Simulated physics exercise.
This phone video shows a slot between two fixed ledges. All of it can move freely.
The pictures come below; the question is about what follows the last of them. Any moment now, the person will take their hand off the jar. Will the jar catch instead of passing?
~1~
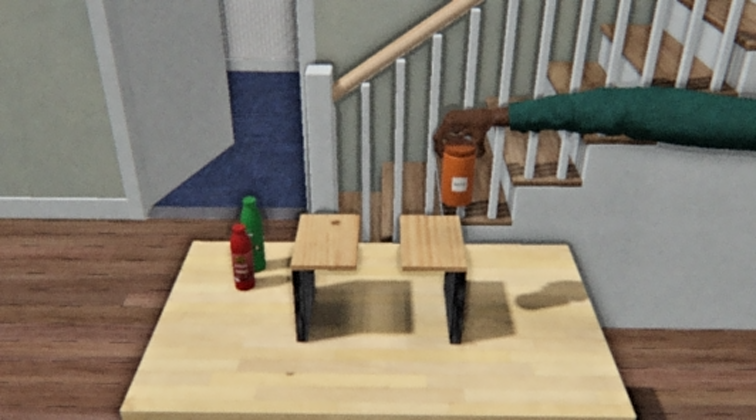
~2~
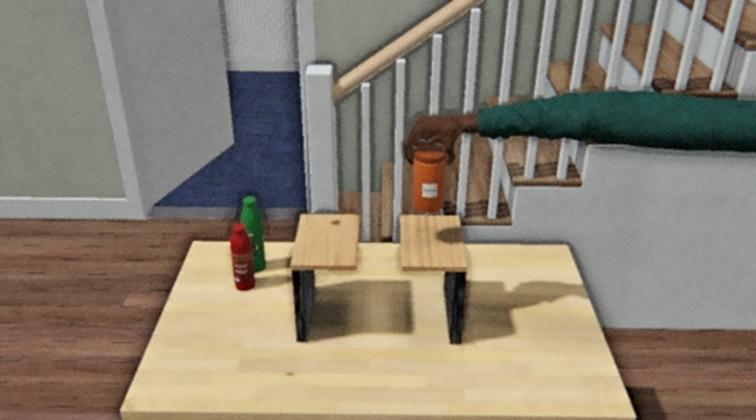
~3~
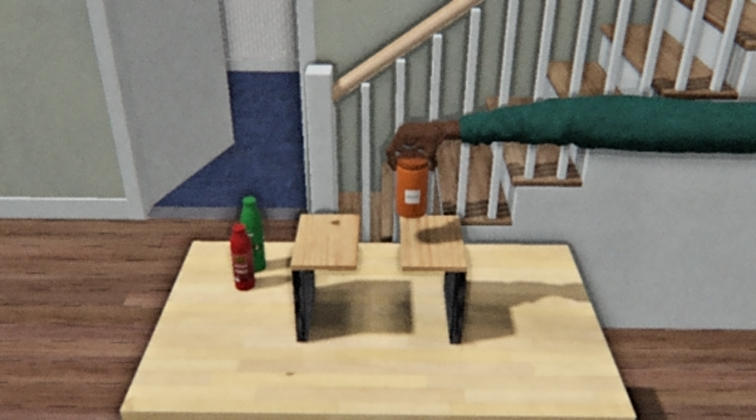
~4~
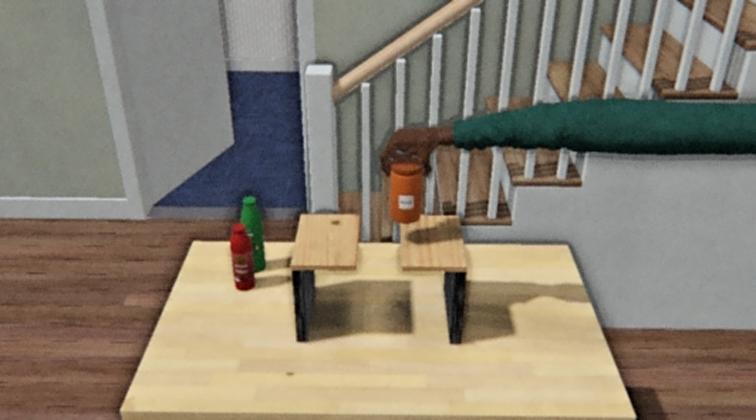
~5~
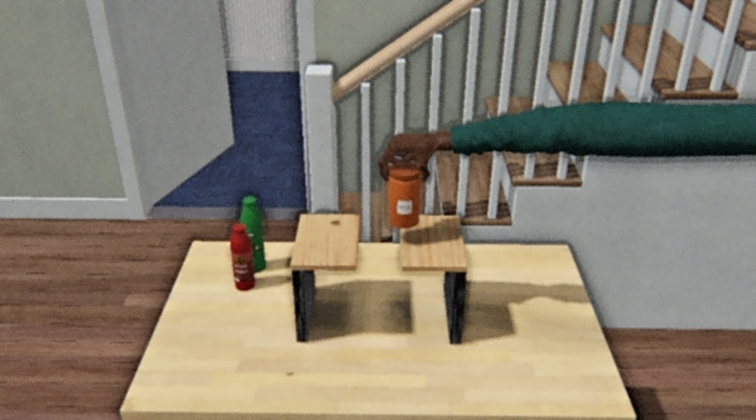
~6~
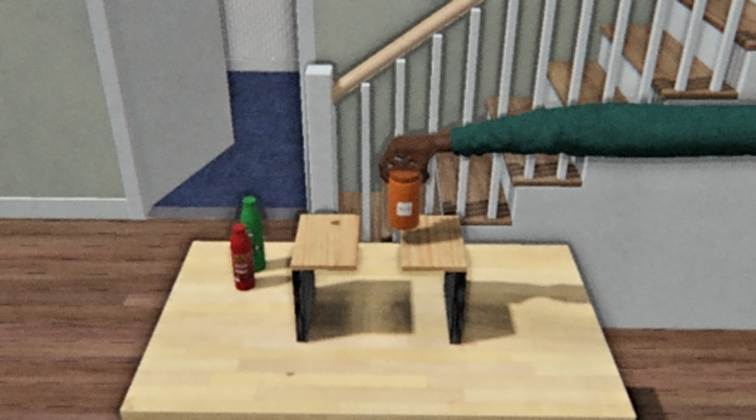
Yes: It does not get down.
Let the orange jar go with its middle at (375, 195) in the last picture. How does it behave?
Well, it simply falls right through.
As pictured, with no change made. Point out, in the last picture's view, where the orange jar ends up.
Near pixel (404, 214).
Then, 0.10 s later than the last frame, things are still on the move.
Then, 0.20 s later than the last frame, orange jar moved a little near (404, 213).
Then, 0.50 s later than the last frame, orange jar moved about its own width near (404, 214).
When it is over, moved from the start, orange jar; the other 2 as before. End places, in pixels of the last picture, orange jar near (404, 214). The jar lodges.
